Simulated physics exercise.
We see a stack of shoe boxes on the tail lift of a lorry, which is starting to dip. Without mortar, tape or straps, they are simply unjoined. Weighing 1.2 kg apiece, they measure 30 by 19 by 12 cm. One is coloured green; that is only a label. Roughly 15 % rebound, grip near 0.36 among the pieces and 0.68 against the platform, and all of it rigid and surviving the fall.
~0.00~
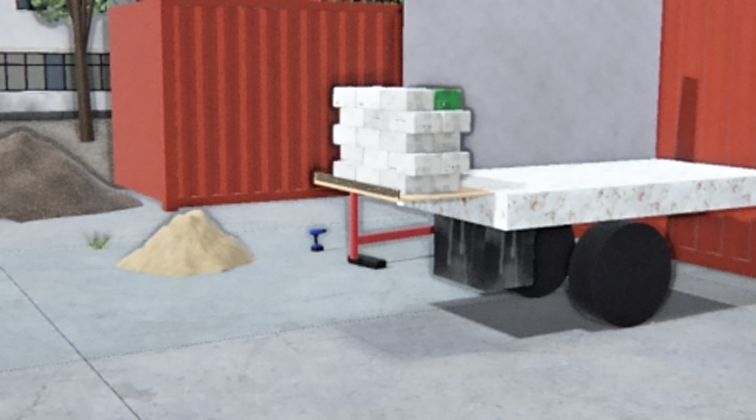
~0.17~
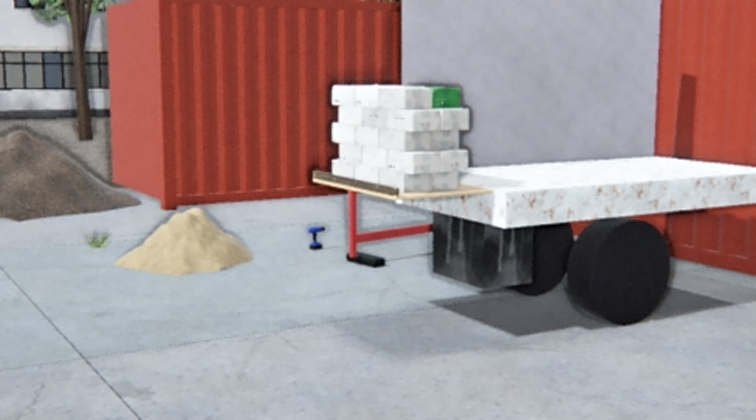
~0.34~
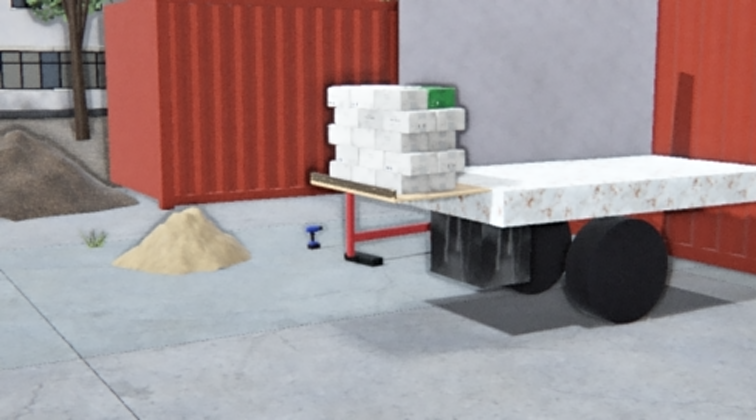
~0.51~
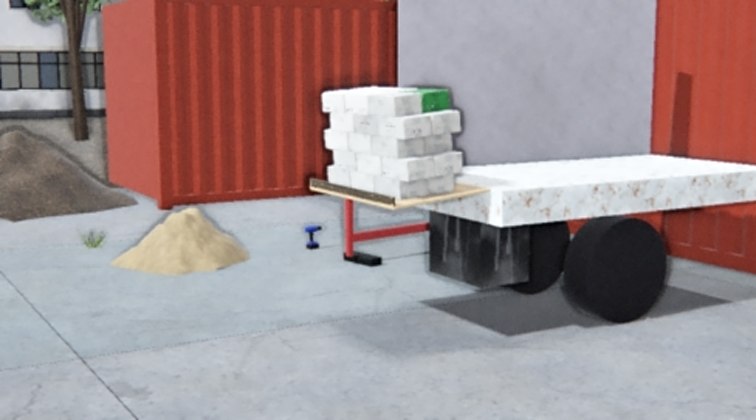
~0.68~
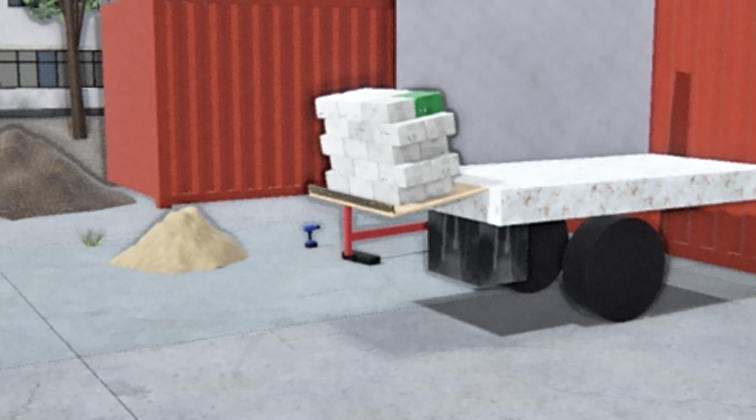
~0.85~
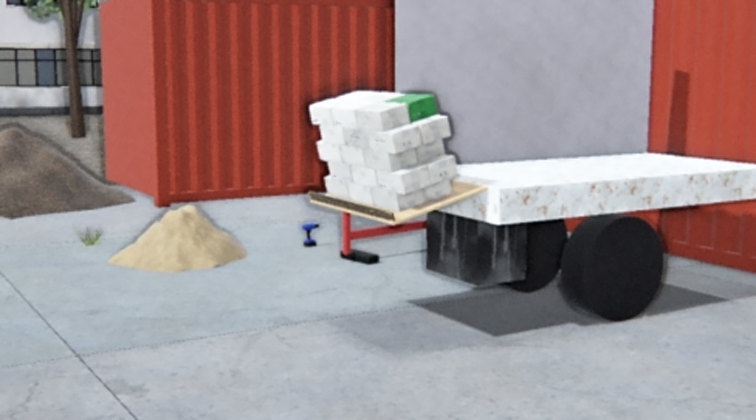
A flatbed lorry's pale, speckled deck and black wheels stand at the right of a paved yard, seen from the side at a slight height. On its lowered-edge platform sits a stack of white boxes, one green at top right, with red containers behind and a sand heap left. The platform's left side dips gradually and the stack leans left with it, while the view drifts very slightly.
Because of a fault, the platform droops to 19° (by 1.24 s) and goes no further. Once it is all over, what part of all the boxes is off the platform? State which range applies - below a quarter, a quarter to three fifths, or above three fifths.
The platform sheds a share past three fifths.
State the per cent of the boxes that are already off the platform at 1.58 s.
0 per cent.
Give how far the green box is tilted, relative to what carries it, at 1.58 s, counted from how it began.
Something like 20°, more or less.
After 1.58 s, slope 19°; none of the 30 boxes off the platform, 29 disturbed; green box leaning 19°.
After 1.96 s, slope 19°; 21 of the 30 boxes off the platform; green box leaning 49°, 50 cm lower.
By the end (2.7 s), slope 19°; 21 of the 30 boxes off the platform; green box upside down. That is 70 per cent. As the last picture would show them, middles, green box near (209, 348).
